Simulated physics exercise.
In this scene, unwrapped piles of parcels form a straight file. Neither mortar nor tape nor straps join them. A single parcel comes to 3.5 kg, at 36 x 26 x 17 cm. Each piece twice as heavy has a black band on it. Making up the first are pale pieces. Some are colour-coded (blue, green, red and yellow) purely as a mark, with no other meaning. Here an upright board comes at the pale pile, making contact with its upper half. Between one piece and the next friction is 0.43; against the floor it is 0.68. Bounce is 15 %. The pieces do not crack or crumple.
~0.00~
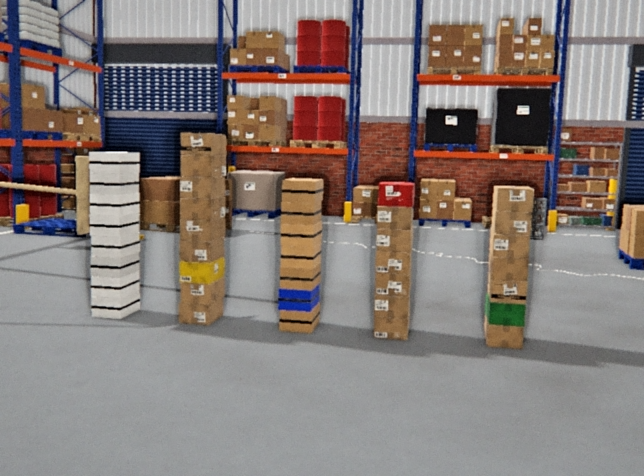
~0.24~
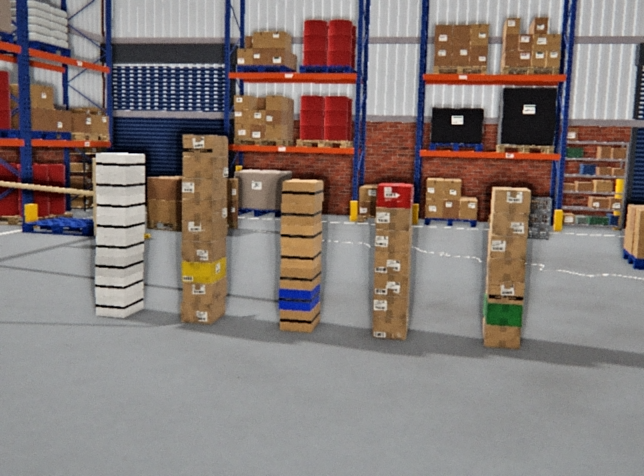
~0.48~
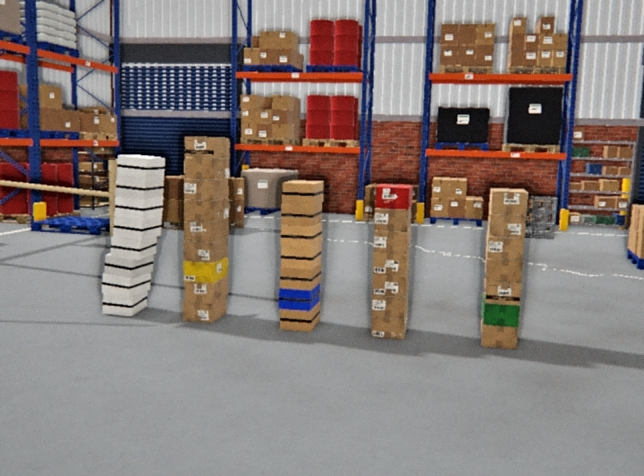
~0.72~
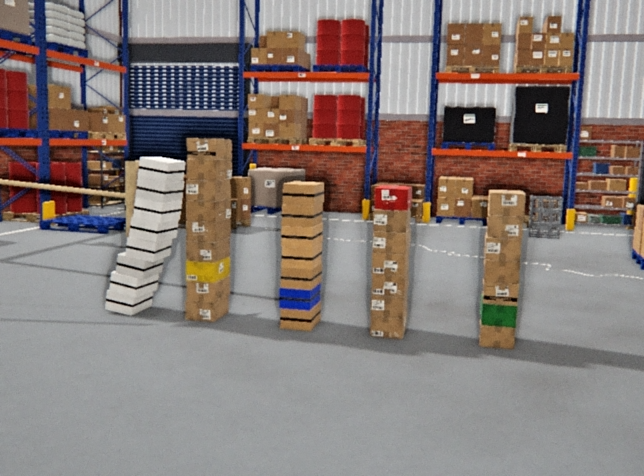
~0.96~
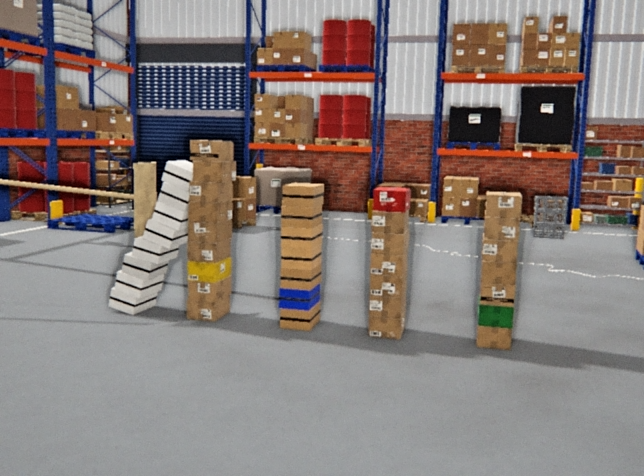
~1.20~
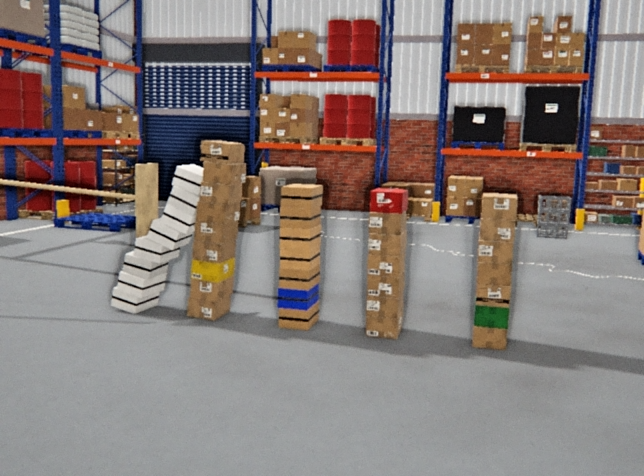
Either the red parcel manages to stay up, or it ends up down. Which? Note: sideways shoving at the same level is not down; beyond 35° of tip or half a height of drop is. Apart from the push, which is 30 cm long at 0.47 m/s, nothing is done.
It ends up down.
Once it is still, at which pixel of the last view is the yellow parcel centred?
I'd point at about (256, 303).
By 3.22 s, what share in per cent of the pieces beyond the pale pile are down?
90 %.
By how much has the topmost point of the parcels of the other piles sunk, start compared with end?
Something like 80 cm, give or take.
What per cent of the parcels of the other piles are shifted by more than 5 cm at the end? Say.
95 in a hundred.
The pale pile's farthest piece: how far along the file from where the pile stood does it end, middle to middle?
Around 130 centimetres.
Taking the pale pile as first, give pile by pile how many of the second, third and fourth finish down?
Pile by pile: Second 8, third 6, fourth 7.
After 1.72 s, 4 of the pale pile down; 1 of the 30 other parcels down; red parcel unmoved; yellow parcel leaning 28°.
After 2.46 s, 4 of the pale pile down; 14 of the 30 other parcels down; red parcel leaning 10°; yellow parcel leaning 51°, 27 cm lower.
After 3.22 s, 4 of the pale pile down; 27 of the 30 other parcels down; red parcel leaning 43°, 50 cm lower; blue parcel leaning 62°, 10 cm lower.
At rest (4.4 s), 4 of the pale pile down; 27 of the 30 other parcels down; red parcel upside down; green parcel on its side; blue parcel leaning 62°, 10 cm lower. As the last picture would show them, middles, green parcel near (541, 332).
